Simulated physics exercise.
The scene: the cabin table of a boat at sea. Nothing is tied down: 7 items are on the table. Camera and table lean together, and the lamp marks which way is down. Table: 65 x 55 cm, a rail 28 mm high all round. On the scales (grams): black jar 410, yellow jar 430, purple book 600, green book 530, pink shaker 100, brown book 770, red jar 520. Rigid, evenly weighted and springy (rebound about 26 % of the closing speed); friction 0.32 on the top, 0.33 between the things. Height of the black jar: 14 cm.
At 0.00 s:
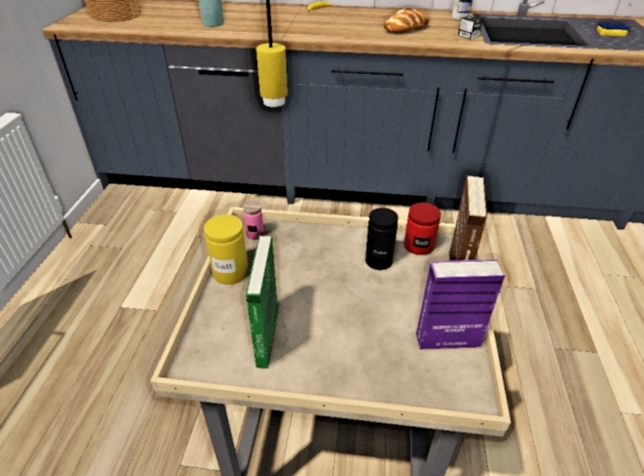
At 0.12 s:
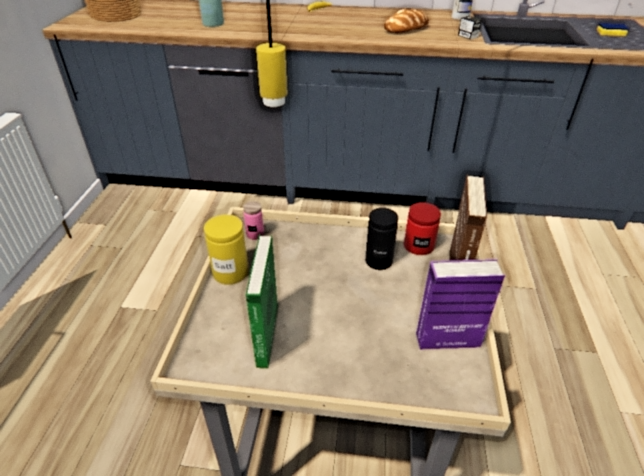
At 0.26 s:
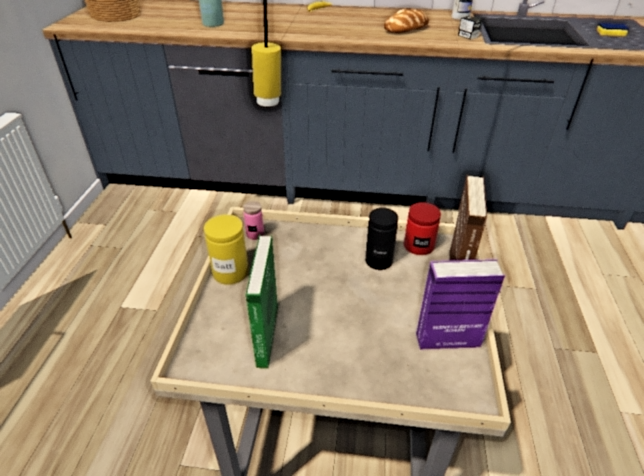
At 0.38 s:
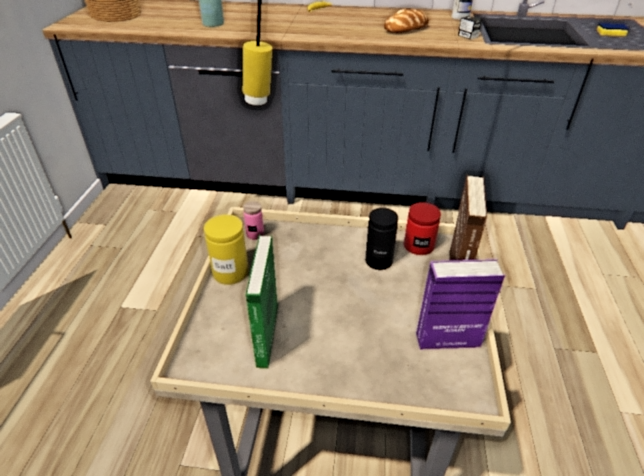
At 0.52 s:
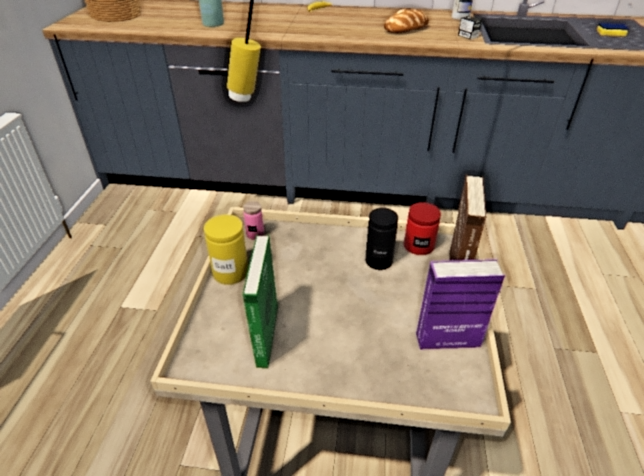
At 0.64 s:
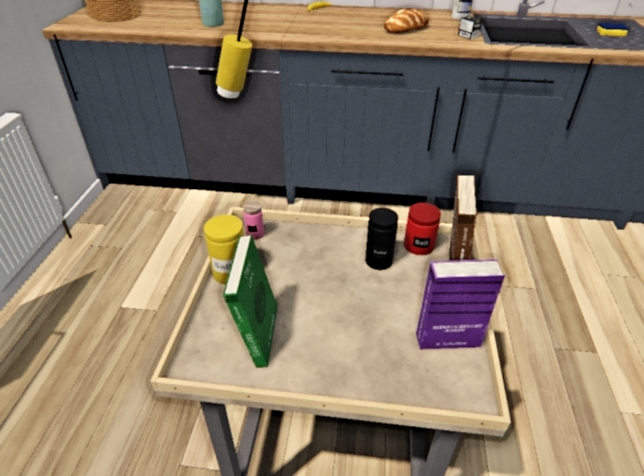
A yellow cylinder hanging on a cord above a tabletop of jars and books swings gradually to the left, then the green book turns and leans left toward the yellow jar while the brown book shifts slightly.
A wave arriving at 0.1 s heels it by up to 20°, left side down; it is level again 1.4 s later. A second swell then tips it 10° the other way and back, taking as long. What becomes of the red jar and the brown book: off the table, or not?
The red jar remains on top; the brown book remains on top.
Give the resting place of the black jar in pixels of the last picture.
At about (305, 232).
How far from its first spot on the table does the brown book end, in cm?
About 22 cm.
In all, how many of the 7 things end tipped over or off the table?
That comes to 2.
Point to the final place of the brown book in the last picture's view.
Near (378, 269).
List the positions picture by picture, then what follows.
Boat level; red jar (422, 229); brown book (466, 237), in the first picture.
Boat level; purple book (457, 307); green book (264, 302), in the second picture.
Heel 2°, left side down; pink shaker (254, 221); black jar (381, 239), in the third picture.
Heel 7°, left side down; yellow jar (227, 250); purple book (457, 307), in the fourth picture.
Heel 13°, left side down; green book (263, 302); pink shaker (254, 221), in the fifth picture.
Heel 18°, left side down; red jar (422, 229); brown book (461, 236) 5° off its base, in the sixth picture.
After 0.94 s, heel 18°, left side down; brown book 52° off its base near (418, 240); red jar moved 5 cm near (402, 225); green book on its side.
After 1.44 s, boat level; green book now off the table; brown book on its side near (378, 268); red jar moved 14 cm near (369, 222).
In the end (3.4 s), off the table, green book; toppled on the table, brown book; not toppled but over 5 cm from the start, black jar and red jar; the other 3 under 5 cm from the start. In the last view, red jar near (369, 222), brown book near (378, 269).
